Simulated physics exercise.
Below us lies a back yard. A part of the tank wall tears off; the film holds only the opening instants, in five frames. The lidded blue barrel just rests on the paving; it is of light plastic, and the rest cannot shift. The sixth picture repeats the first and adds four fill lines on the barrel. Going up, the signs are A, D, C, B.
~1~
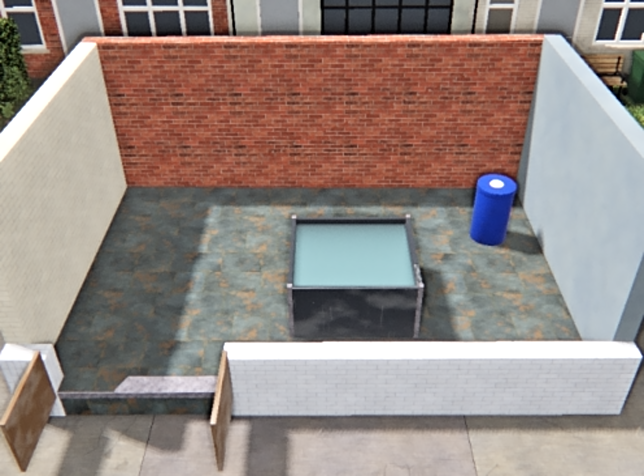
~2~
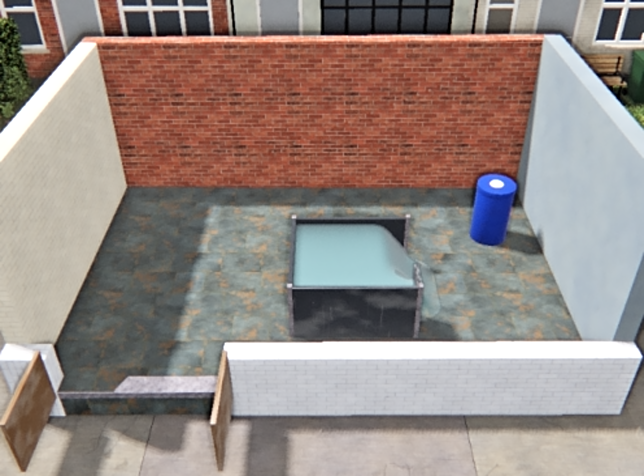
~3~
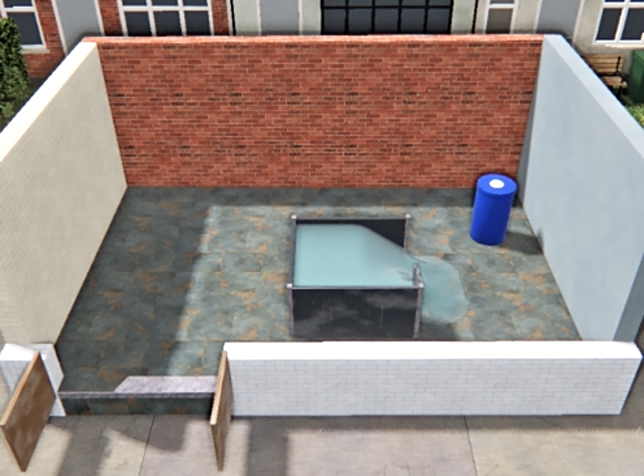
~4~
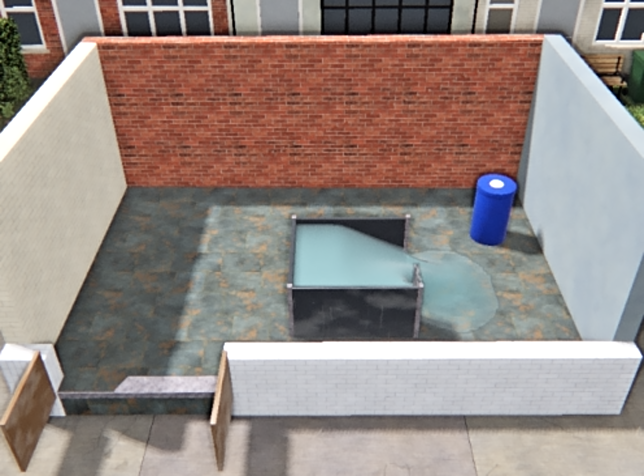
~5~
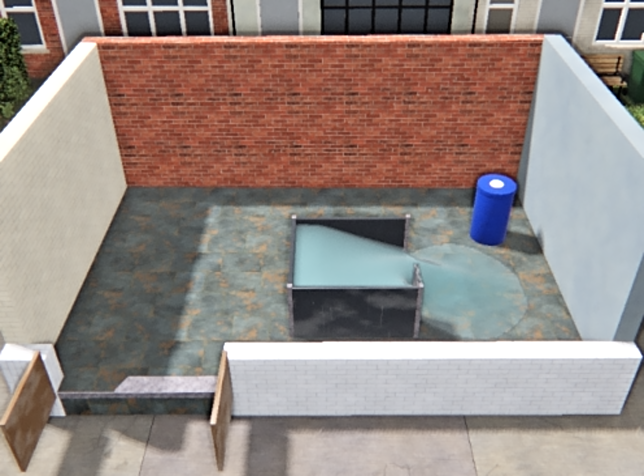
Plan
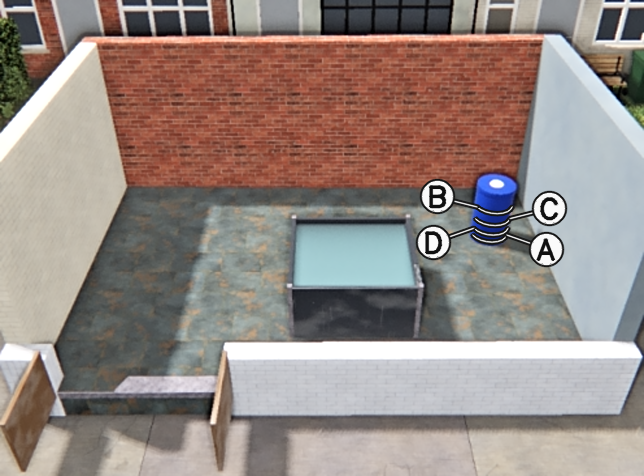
In a walled back yard with an open gate and a blue barrel, water poured out of the right side of a full tank and spread across the paving in a widening puddle.
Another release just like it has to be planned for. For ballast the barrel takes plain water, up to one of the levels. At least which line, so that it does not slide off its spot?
C.
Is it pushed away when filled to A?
Yes.
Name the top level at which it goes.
The answer is D.
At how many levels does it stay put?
Two of them.
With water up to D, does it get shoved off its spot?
Yes, it does.
On the marked copy, A at (492, 242); B at (497, 213); C at (495, 225); D at (493, 235); from the bottom up A, D, C, B.
With A, it is pushed about 4 times its own width away.
With B, it does not move.
With C, it does not move.
With D, it is pushed about its own width away.
